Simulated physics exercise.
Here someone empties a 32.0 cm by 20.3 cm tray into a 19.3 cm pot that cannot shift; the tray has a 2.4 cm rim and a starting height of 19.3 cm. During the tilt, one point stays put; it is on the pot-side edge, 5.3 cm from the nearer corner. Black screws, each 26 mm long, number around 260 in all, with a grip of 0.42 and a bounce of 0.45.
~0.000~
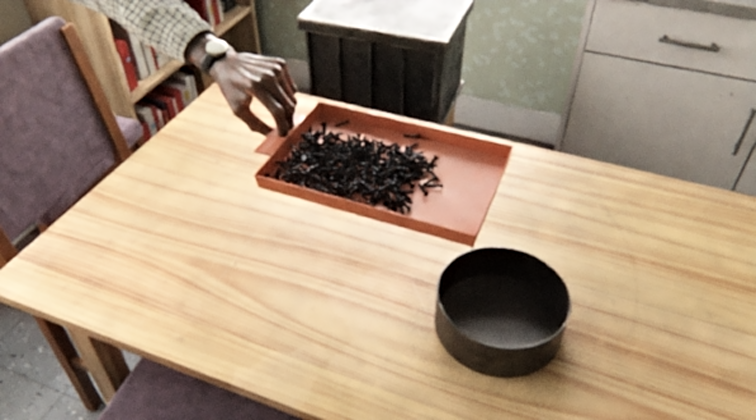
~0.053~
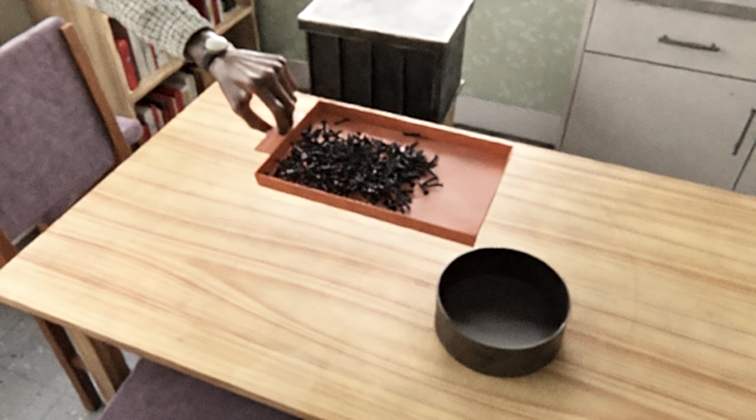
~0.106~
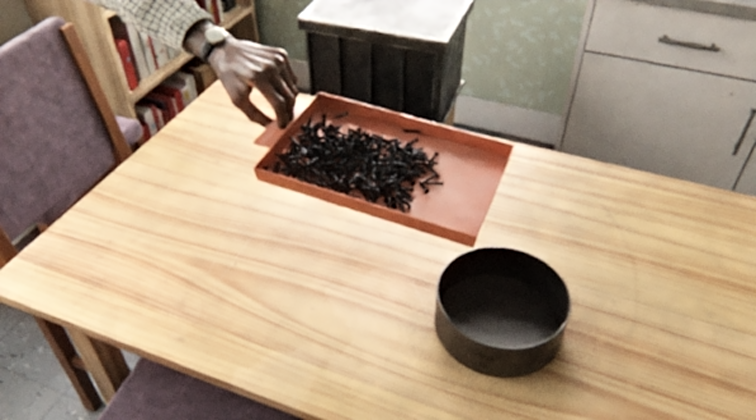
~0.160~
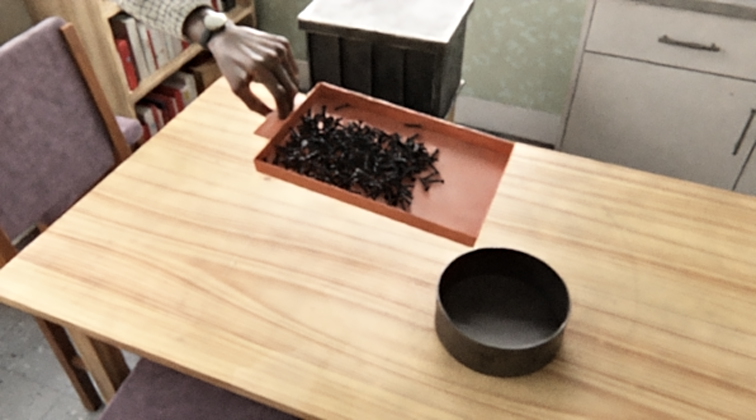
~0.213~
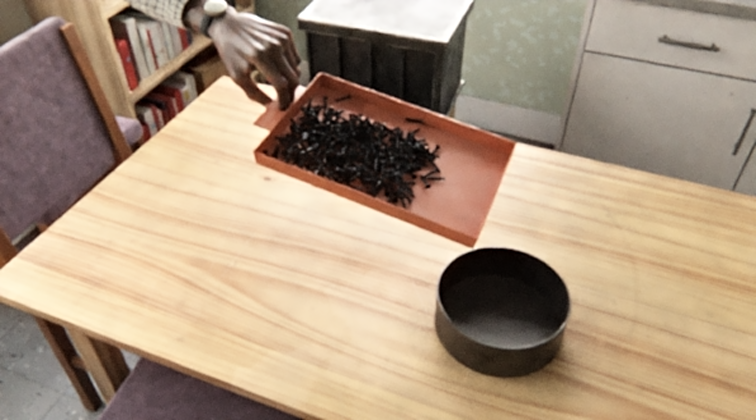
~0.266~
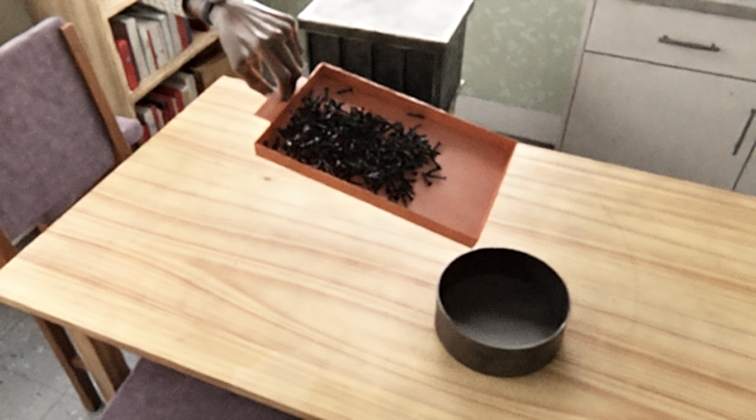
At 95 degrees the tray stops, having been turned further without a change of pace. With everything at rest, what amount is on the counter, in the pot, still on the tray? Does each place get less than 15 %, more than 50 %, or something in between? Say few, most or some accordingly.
Counter: Few. Pot: Most. Tray: Few.
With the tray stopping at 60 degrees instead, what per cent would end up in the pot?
In that case it comes to about 35 in a hundred.
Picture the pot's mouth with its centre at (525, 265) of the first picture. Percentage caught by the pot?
Roughly 50 percent would end up there.
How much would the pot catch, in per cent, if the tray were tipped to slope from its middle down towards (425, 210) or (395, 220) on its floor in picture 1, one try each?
Estimate: Some 80 % and some 35 % respectively.
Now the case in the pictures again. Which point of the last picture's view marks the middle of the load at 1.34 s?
Somewhere about (490, 215) in the last view.
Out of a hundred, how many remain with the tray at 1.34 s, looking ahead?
Of the load, some 80 percent.
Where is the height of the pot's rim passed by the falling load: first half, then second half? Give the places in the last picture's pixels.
Roughly (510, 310) to start, and after that (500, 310).
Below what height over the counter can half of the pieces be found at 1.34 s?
Roughly 22 centimetres, give or take.
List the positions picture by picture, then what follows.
Tray tilt 0 degrees, front corners at (256, 174) and (474, 234); middle of the pieces at (361, 170); pot at (503, 293), in the first frame.
Tray tilt 1 degrees, front corners at (256, 172) and (475, 234); middle of the pieces at (361, 168), in the second frame.
Tray tilt 3 degrees, front corners at (256, 167) and (475, 235); middle of the pieces at (361, 165), in the third frame.
Tray tilt 6 degrees, front corners at (256, 159) and (476, 236), lowest corner right front; middle of the pieces at (361, 159), in the fourth frame.
Tray tilt 9 degrees, front corners at (256, 151) and (477, 237), lowest corner right front; middle of the pieces at (362, 153), in the fifth frame.
Tray tilt 12 degrees, front corners at (256, 143) and (477, 238), lowest corner right front; middle of the pieces at (363, 148); pot at (503, 293). The tray's pace is about 60 degrees a second, in the sixth frame.
After 0.91 s, tilt 51 degrees; the tray holds 100 %, the pot 0 %.
Then, at 1.34 s, tilt 77 degrees; the tray holds 80 %, the pot 15 %.
After 1.85 s, tilt 95 degrees; the tray holds 10 %, the pot 75 %.
By 3.2 s all is still; counter 5 %, pot 95 %, tray 0 %.
